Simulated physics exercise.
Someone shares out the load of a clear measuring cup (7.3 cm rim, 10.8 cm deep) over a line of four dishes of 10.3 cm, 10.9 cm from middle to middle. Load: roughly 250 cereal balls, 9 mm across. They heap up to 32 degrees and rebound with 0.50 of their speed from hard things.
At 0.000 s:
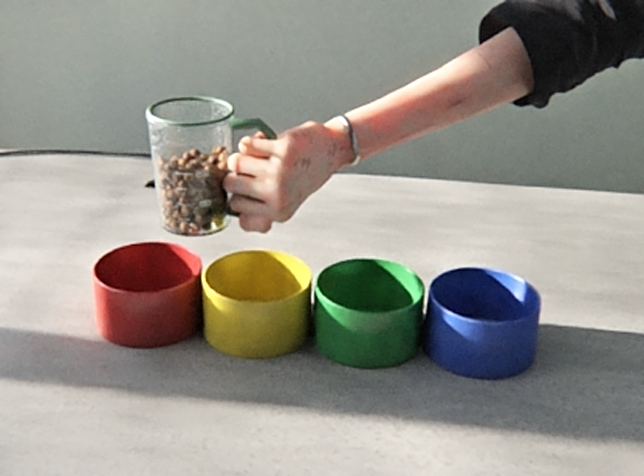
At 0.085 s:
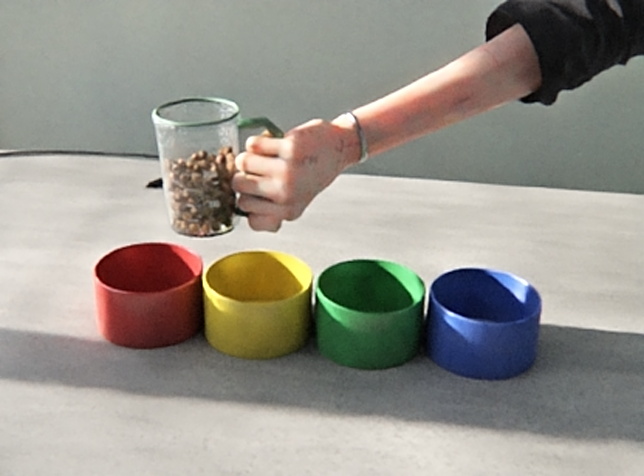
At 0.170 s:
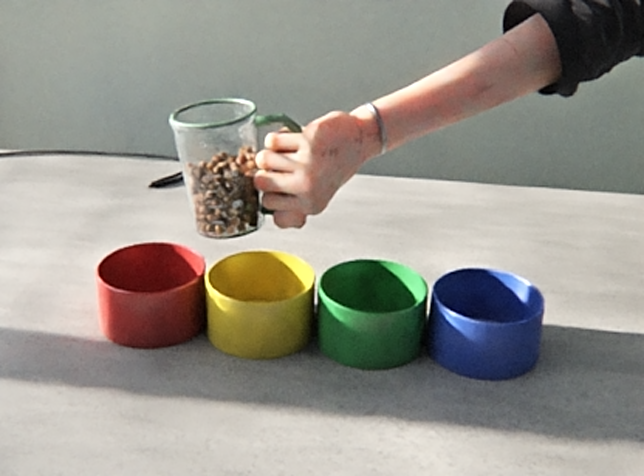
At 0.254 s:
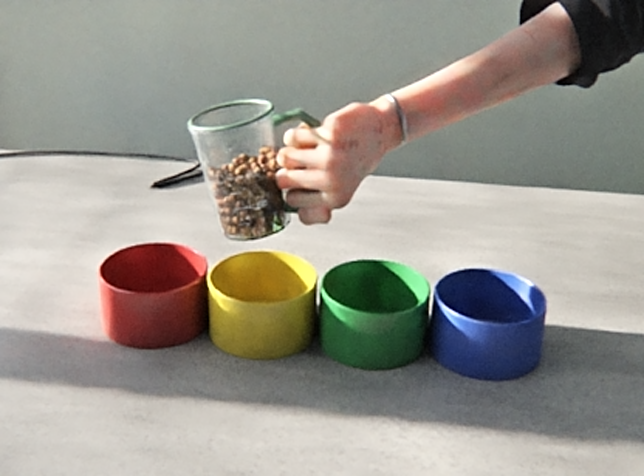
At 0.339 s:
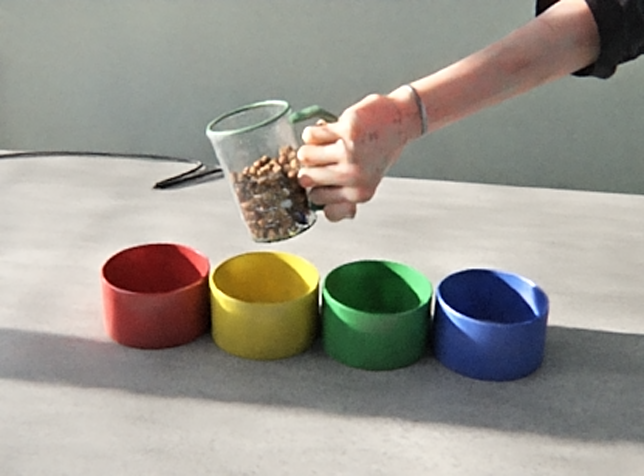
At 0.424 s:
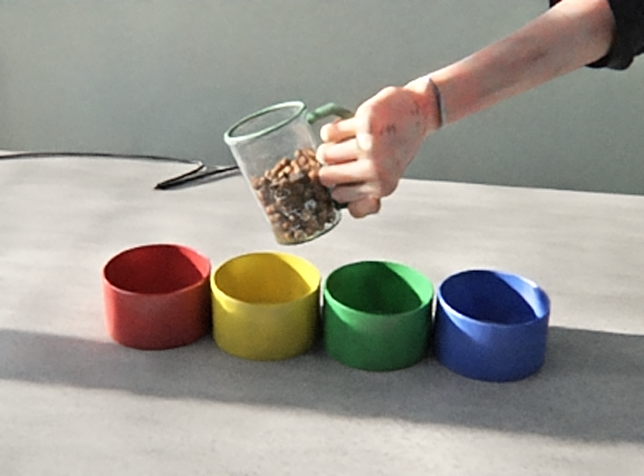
In this clip, a hand holds a clear cup partly filled with small brown pieces above a row of red, yellow, green and blue dishes, moving it rightward while gradually tilting its rim to the left.
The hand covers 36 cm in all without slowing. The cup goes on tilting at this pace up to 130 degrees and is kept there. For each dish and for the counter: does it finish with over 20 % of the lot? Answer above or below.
Red below, blue above, green below, yellow below, counter below.
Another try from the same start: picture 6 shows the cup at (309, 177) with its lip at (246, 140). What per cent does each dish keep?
Red 0, blue 100, green 0, yellow 0.
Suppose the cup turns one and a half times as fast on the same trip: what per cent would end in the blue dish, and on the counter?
Blue 90; counter 0.
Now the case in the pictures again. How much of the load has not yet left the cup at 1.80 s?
Roughly 95 per cent.
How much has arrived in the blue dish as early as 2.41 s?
Some 100 per cent.
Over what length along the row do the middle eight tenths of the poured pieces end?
Some 6 cm.
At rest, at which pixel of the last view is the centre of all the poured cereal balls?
At about (491, 330).
Then, at 1.25 s, tilt 72 degrees; cup holds 100 %.
After 1.80 s, tilt 106 degrees; cup holds 95 %.
Then, at 2.41 s, tilt 130 degrees; cup holds 0 %, blue 100 %.
At rest (2.8 s), red 0 %, blue 100 %, green 0 %, yellow 0 %, counter 0 %.
